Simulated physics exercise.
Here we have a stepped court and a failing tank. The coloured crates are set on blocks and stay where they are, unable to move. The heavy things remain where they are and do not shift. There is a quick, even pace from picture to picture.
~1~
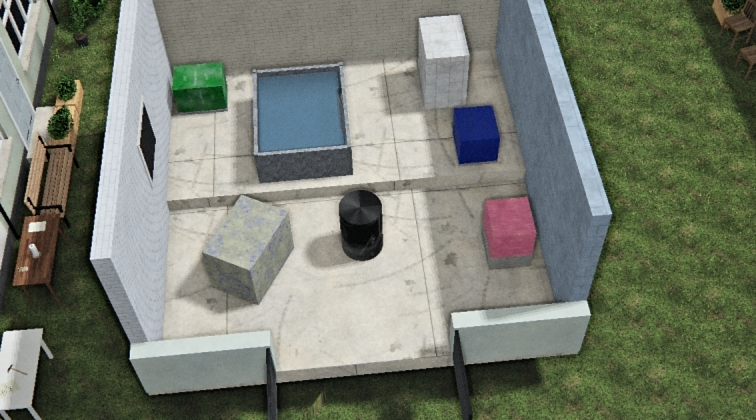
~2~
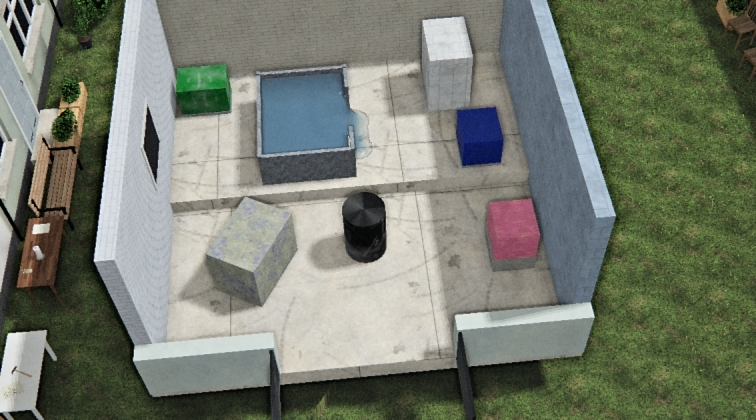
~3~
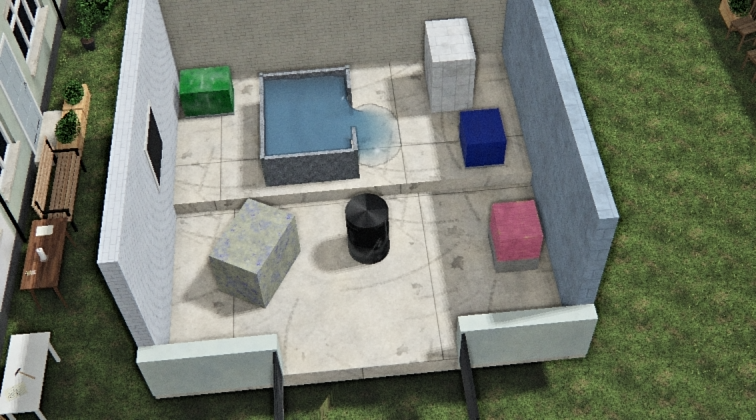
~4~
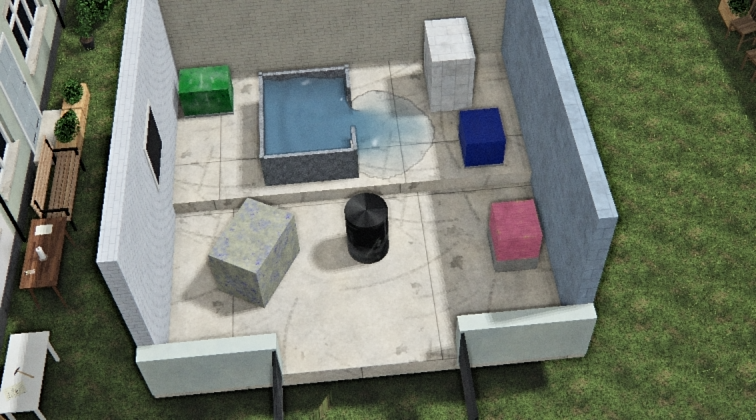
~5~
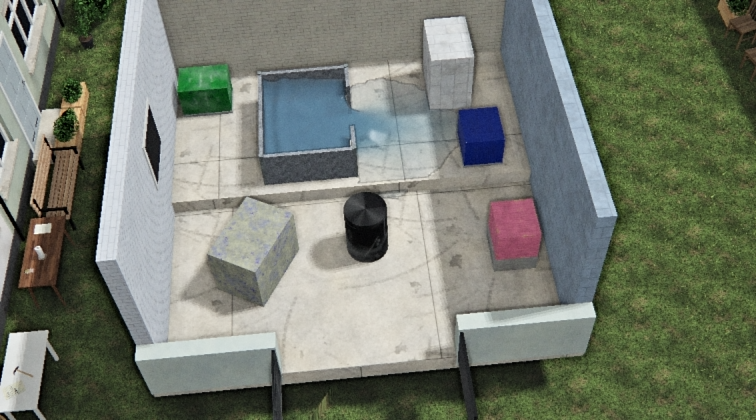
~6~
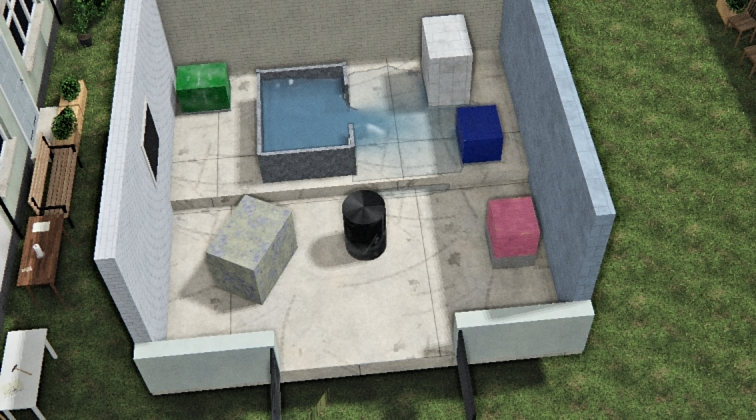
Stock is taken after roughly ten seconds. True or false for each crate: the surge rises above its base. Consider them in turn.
Pink crate: False; green crate: True; blue crate: True.
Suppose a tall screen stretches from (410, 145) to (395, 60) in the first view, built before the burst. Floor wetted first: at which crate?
That would be the blue-painted one.
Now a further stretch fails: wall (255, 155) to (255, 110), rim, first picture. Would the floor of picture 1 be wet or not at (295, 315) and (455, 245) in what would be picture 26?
I'd expect the first point to be reached and the second point to stay dry.
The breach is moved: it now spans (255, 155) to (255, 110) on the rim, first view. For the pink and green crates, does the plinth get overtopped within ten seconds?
I expect pink remains untouched while green goes wet.
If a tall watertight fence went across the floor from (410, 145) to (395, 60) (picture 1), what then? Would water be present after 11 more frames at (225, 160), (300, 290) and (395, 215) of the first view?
As listed: No water, not flooded, covered.
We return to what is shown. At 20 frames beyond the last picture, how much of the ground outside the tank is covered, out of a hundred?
I reckon 50 per cent or so.
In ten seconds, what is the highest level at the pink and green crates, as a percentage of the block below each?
Peak levels: Approx. 80 % then 220 %.
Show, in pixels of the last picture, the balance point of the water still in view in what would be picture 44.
Somewhere near (404, 158).
A moment on, water covers 25 % of the floor; the pink crate water round its plinth, the green crate not reached, the blue crate water round its plinth.
Next, water covers 35 % of the floor; the pink crate water round its plinth, the green crate not reached, the blue crate water round its plinth.
Then, water covers 50 % of the floor; the pink crate water round its plinth, the green crate water round its plinth, the blue crate water round its plinth.
Later, water covers 65 % of the floor; the pink crate water round its plinth, the green crate water round its plinth, the blue crate water round its plinth.
In the end, water covers 90 % of the floor; the pink crate stayed above the water, the green crate was topped, the blue crate was topped.
